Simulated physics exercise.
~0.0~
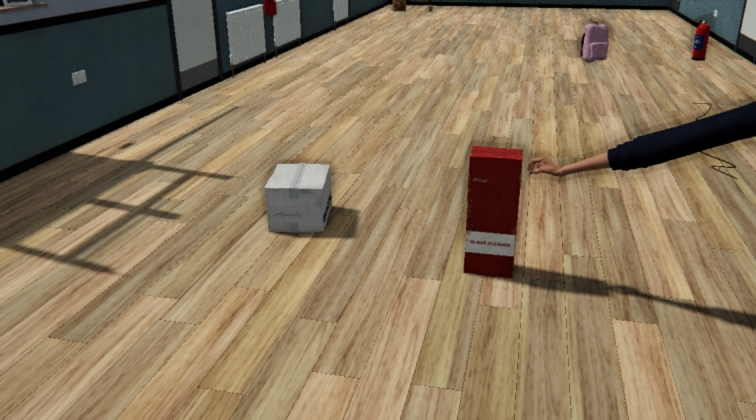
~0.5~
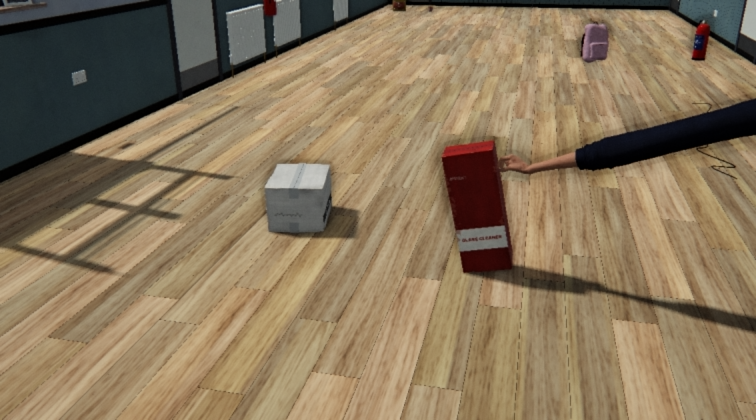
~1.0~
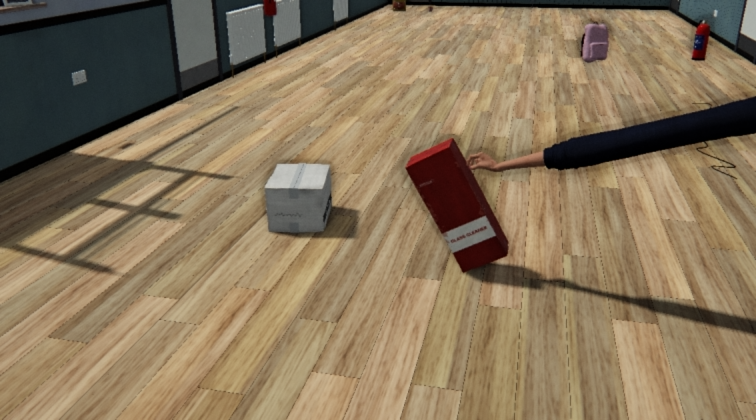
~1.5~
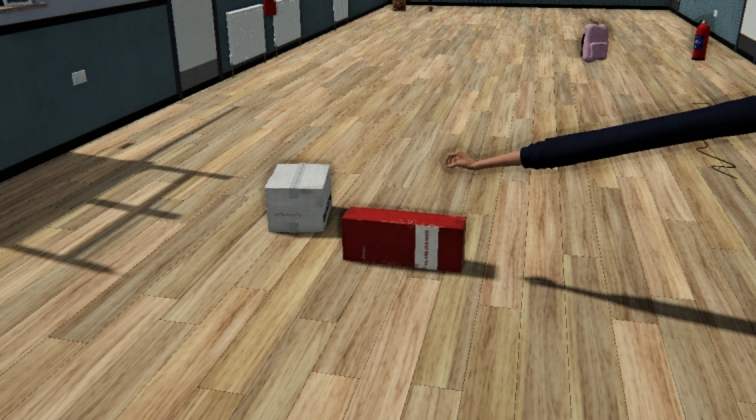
In a room with a wooden plank floor, an outstretched hand pushes the top of an upright red box to the left, tilting it further until it topples and ends lying on its side beside a white box that stays still.
